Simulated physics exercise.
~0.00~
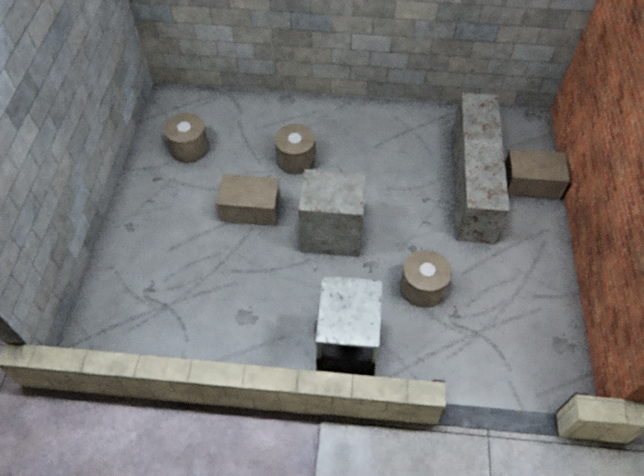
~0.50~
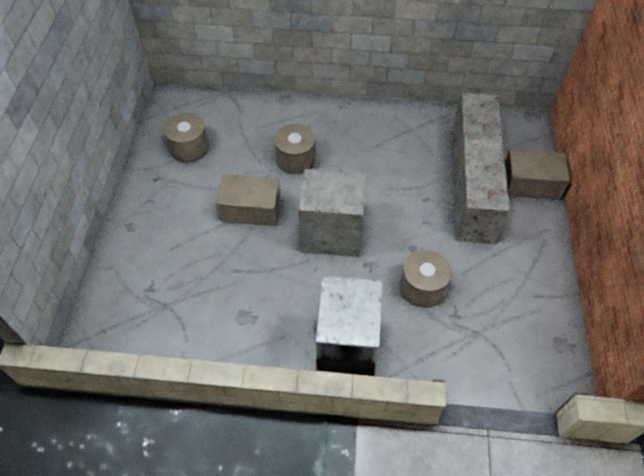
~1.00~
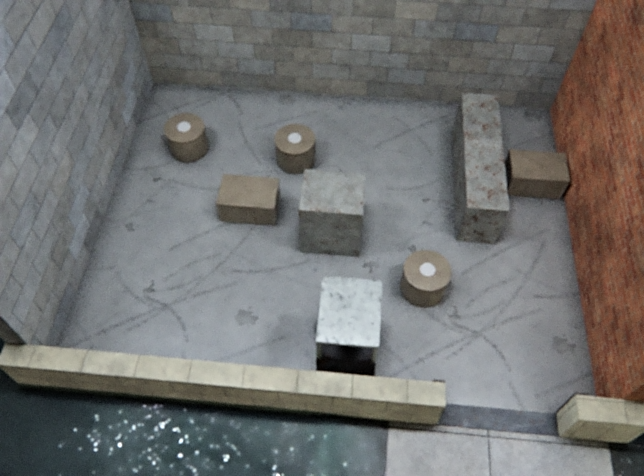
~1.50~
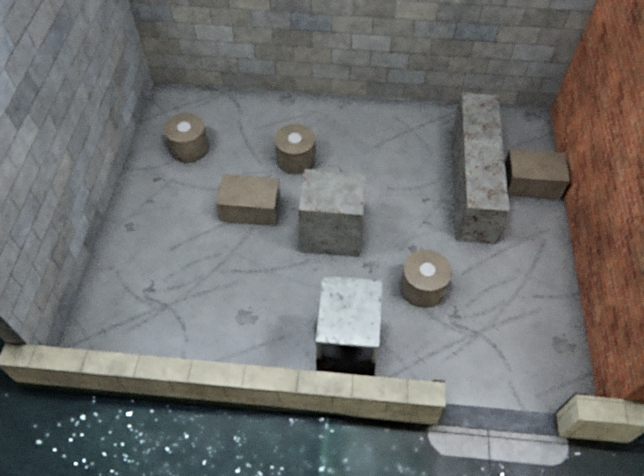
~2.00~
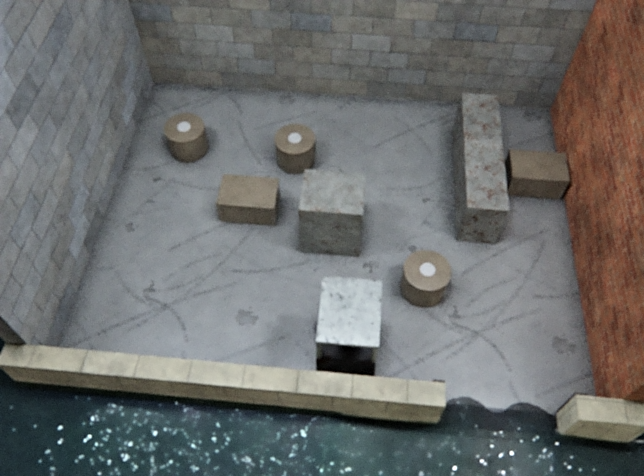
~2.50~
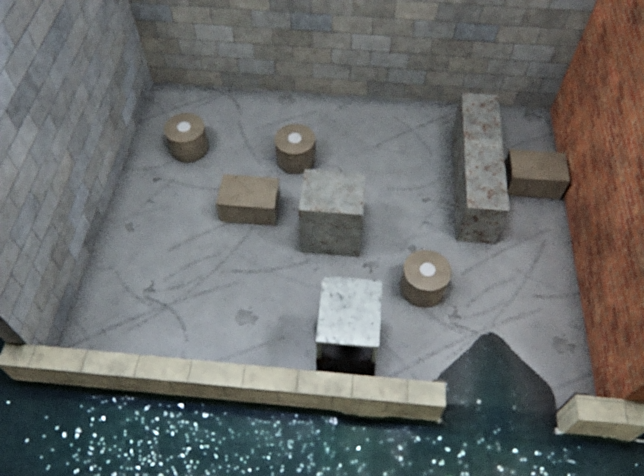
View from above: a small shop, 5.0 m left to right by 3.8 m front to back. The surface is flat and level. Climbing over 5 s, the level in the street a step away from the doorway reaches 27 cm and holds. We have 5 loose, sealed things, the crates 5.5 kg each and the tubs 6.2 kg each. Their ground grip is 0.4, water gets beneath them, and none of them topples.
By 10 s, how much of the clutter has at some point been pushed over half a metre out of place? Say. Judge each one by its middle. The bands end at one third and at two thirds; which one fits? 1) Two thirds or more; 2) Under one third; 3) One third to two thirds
The answer is 1.
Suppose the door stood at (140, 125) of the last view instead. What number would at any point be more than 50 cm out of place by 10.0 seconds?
Result: 5 of them.
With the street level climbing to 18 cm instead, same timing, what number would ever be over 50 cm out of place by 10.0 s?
Count: 2.
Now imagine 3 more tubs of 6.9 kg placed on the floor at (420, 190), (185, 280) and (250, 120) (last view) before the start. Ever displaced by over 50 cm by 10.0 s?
Sequence: Above the line / below the line / above the line.
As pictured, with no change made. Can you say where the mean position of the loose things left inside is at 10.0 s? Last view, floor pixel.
The centre is close to (248, 183).
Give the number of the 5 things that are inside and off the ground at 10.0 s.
At that moment 4.
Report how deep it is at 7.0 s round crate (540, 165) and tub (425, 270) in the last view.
First roughly 17 cm, second roughly 6 cm.
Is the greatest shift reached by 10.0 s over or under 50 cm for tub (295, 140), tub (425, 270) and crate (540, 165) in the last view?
In that order: Above the mark, above the mark, above the mark.
After 3.5 s 0 of 5 are over 50 cm from their spots; 0 afloat.
After 4.5 s 1 of 5 are over 50 cm from their spots; 0 afloat.
After 7.0 s 2 of 5 are over 50 cm from their spots; 2 afloat.
After 10.0 s 4 of 5 are over 50 cm from their spots, and 4 have been at some point; 4 afloat.
